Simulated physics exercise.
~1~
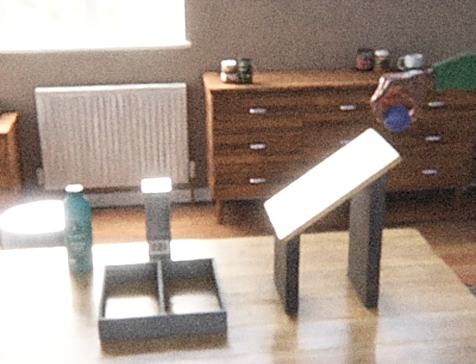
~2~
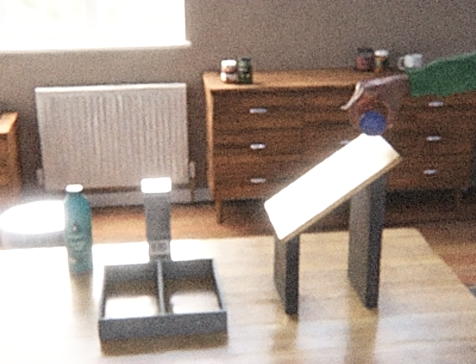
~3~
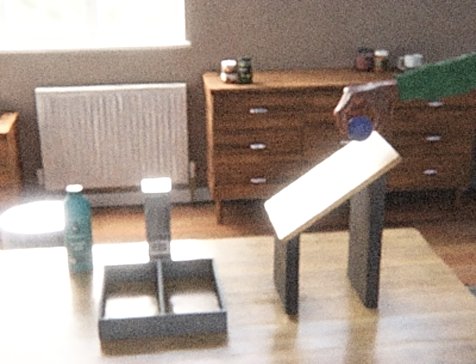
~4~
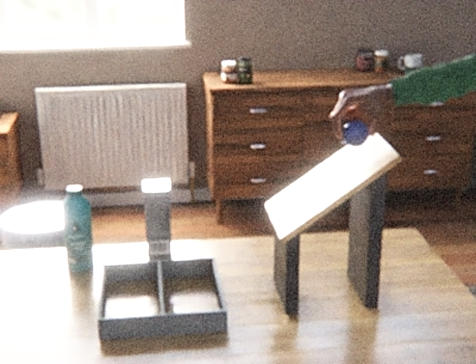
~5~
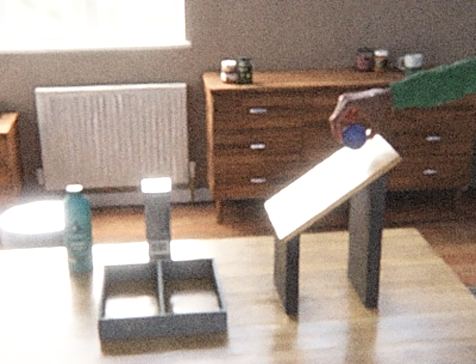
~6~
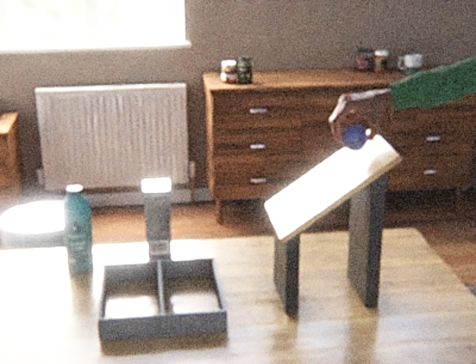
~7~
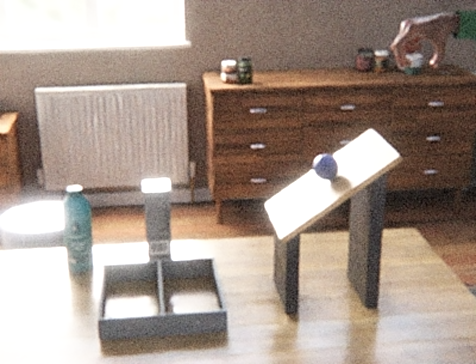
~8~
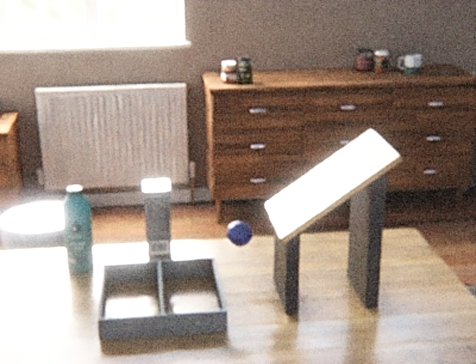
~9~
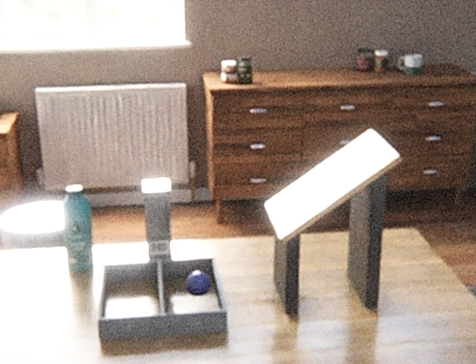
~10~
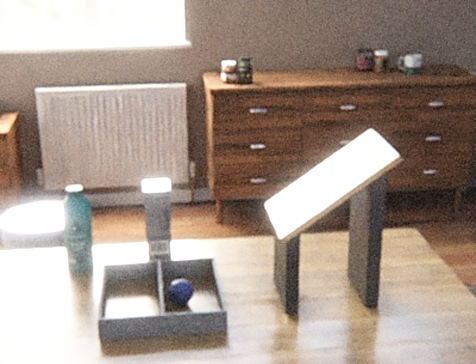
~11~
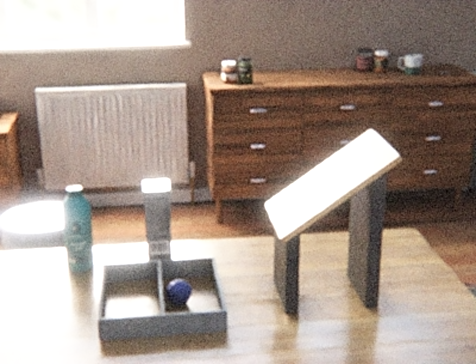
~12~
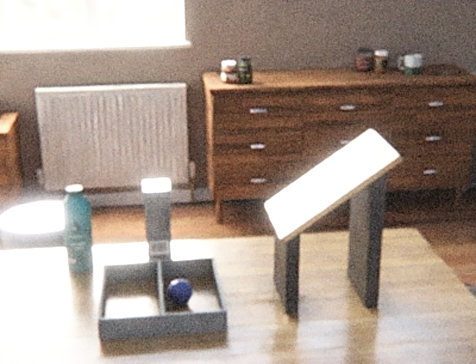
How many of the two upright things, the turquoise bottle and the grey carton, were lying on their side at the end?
None of them were lying on their side, as the turquoise bottle and the grey carton both stayed standing.
